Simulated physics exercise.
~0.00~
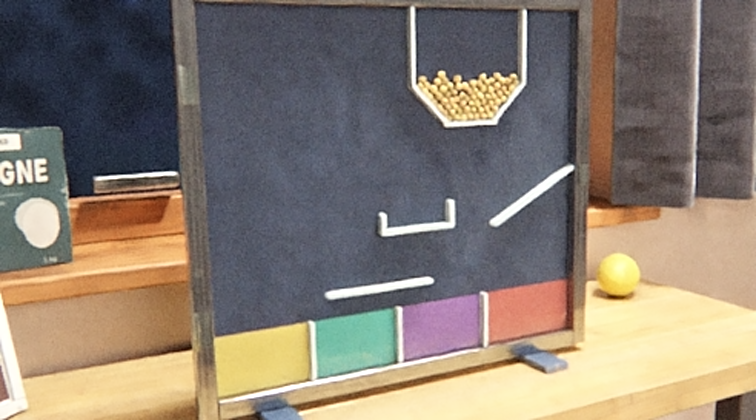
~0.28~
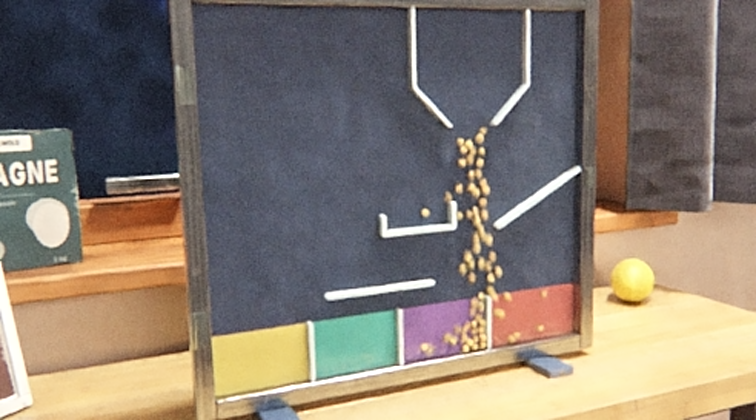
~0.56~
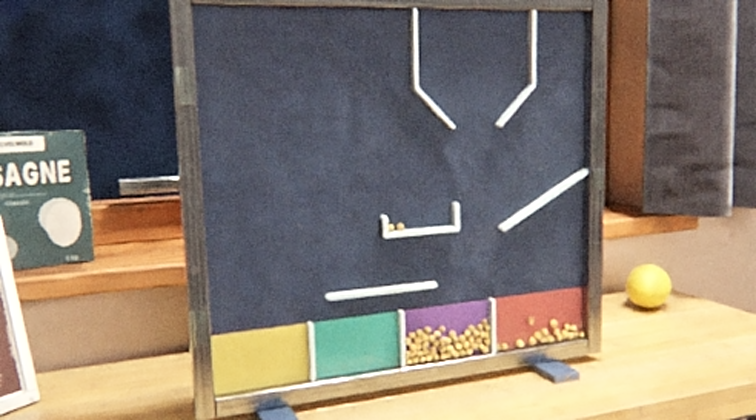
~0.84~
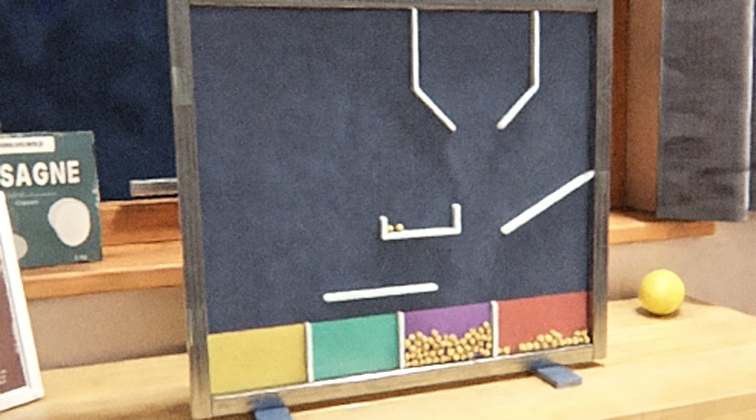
At first, a heap of small pale wooden beads sits in a hopper at the top of an upright framed board, above a small tray, two slanted ledges and four bins coloured yellow, turquoise, purple and red. Then the bottom of the hopper opens and the beads pour down in a narrow stream, passing between the tray and the right-hand ledge. Most drop into the purple bin, while some scatter into the red one and a few land in the tray. The hopper empties completely. Finally the beads lie still, heaped mostly in purple, with fewer in red, a couple left in the tray, and turquoise and yellow empty.
